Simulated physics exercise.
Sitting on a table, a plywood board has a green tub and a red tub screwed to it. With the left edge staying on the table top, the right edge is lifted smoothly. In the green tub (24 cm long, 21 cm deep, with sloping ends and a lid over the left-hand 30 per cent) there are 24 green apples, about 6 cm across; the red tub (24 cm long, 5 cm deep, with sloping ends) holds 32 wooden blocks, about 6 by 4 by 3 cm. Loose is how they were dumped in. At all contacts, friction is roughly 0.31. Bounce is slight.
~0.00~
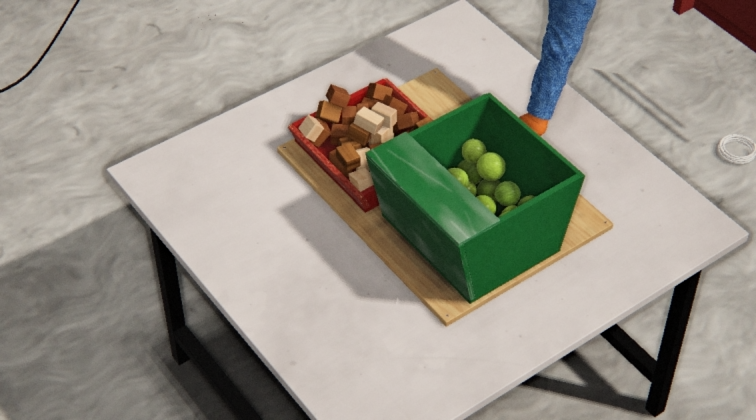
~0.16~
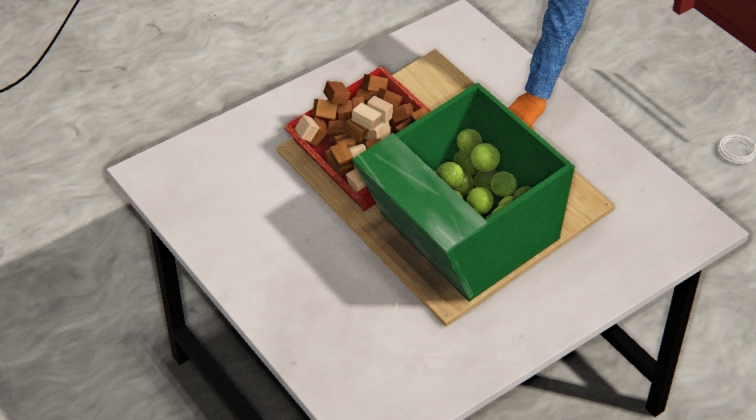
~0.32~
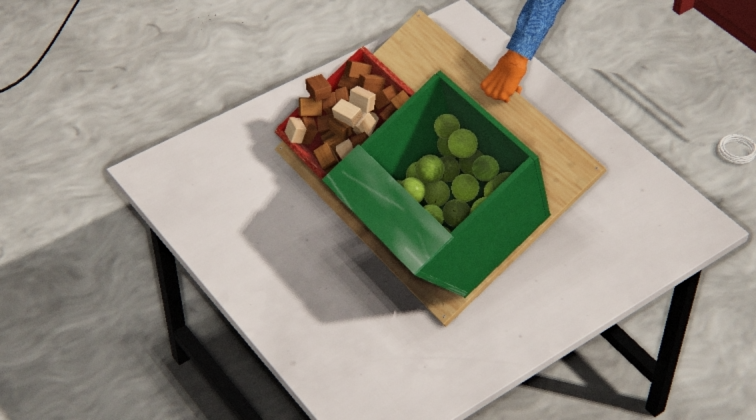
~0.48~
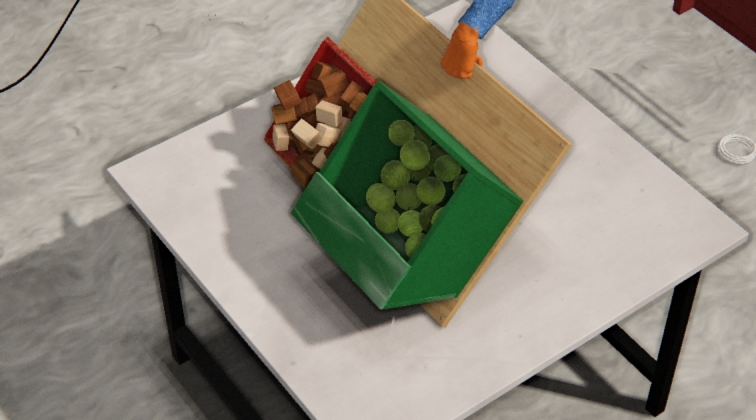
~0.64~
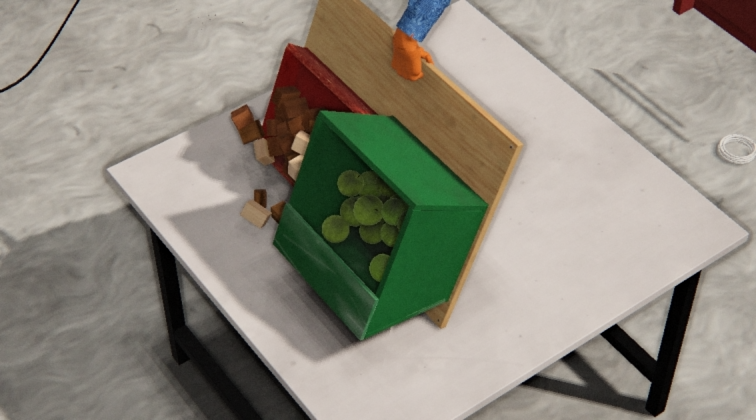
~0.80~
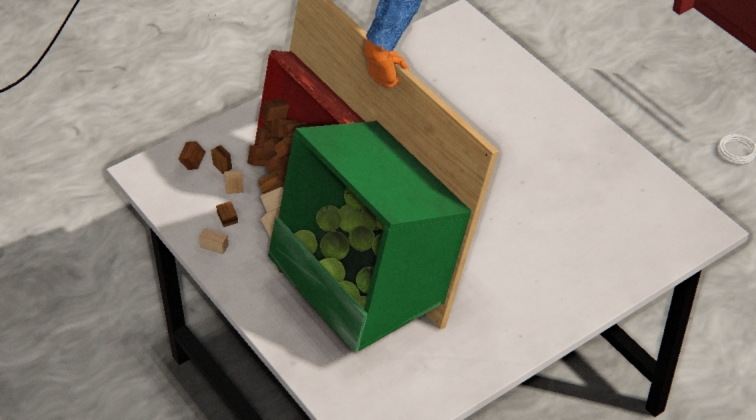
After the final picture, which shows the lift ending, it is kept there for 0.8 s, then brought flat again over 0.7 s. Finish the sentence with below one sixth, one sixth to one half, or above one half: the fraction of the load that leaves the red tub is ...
The fraction that leaves the red tub is above one half.
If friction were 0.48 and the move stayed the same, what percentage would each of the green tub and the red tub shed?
Green tub 0, red tub 80 per cent.
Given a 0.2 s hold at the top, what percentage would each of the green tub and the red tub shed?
Green tub 0%, red tub 80%.
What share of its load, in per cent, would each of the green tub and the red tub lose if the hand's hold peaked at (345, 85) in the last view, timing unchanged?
In that setup the green tub sheds 0 per cent of its load, while the red tub sheds 100 per cent.
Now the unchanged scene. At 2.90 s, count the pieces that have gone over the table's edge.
I'd put the number around 0.
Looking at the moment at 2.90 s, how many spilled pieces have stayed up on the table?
The count is about 25.
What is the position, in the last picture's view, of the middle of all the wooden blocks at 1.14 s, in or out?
(271, 204).
After 1.14 s, tilt 77°; 0 of 24 out of the green tub and 21 of 32 out of the red tub.
After 1.56 s, tilt 77°; 0 of 24 out of the green tub and 26 of 32 out of the red tub.
After 2.15 s, tilt 9°; 0 of 24 out of the green tub and 27 of 32 out of the red tub.
Final count (at 2.90 s), 0 of 24 out of the green tub and 27 of 32 out of the red tub. Asked share, 27 of 32, 84 per cent.
